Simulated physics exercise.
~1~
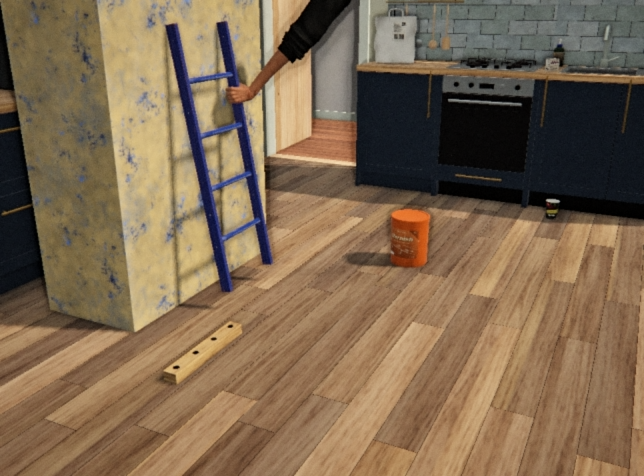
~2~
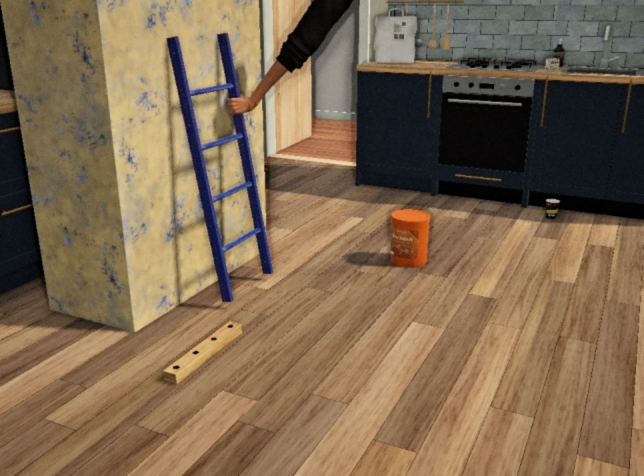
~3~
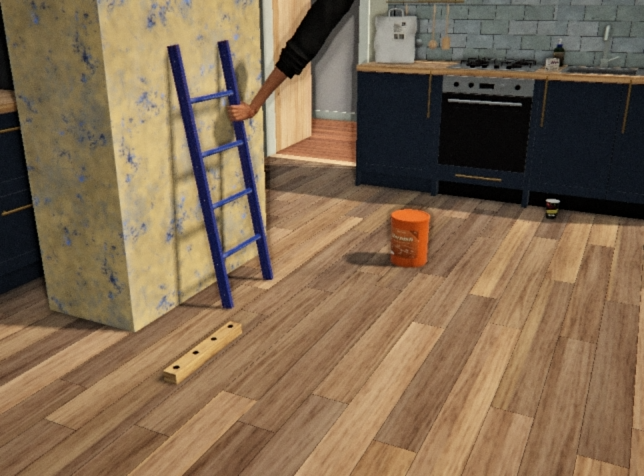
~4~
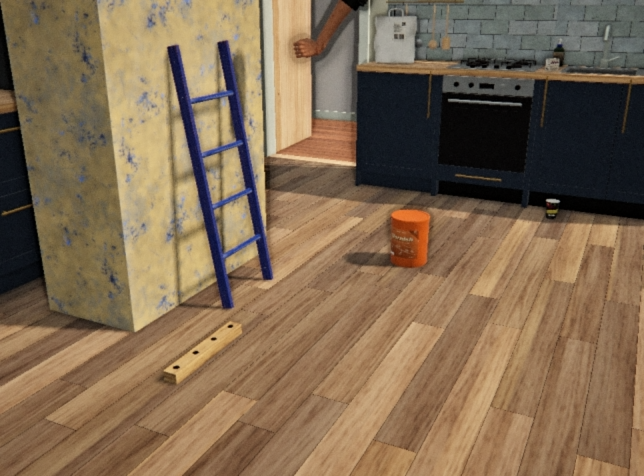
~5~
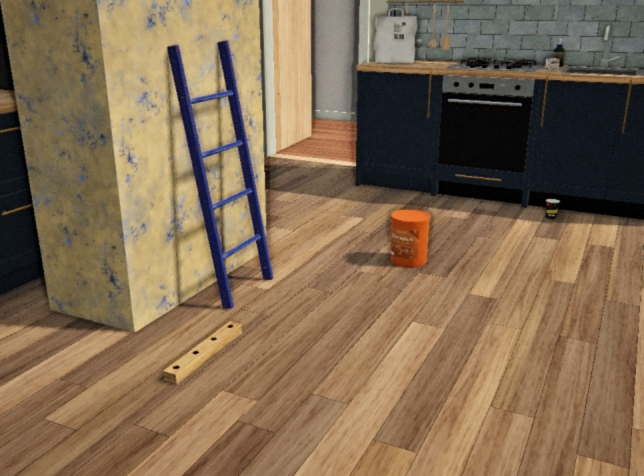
In a kitchen, a hand lowers a leaning blue ladder slightly, releases it, and it stays up.
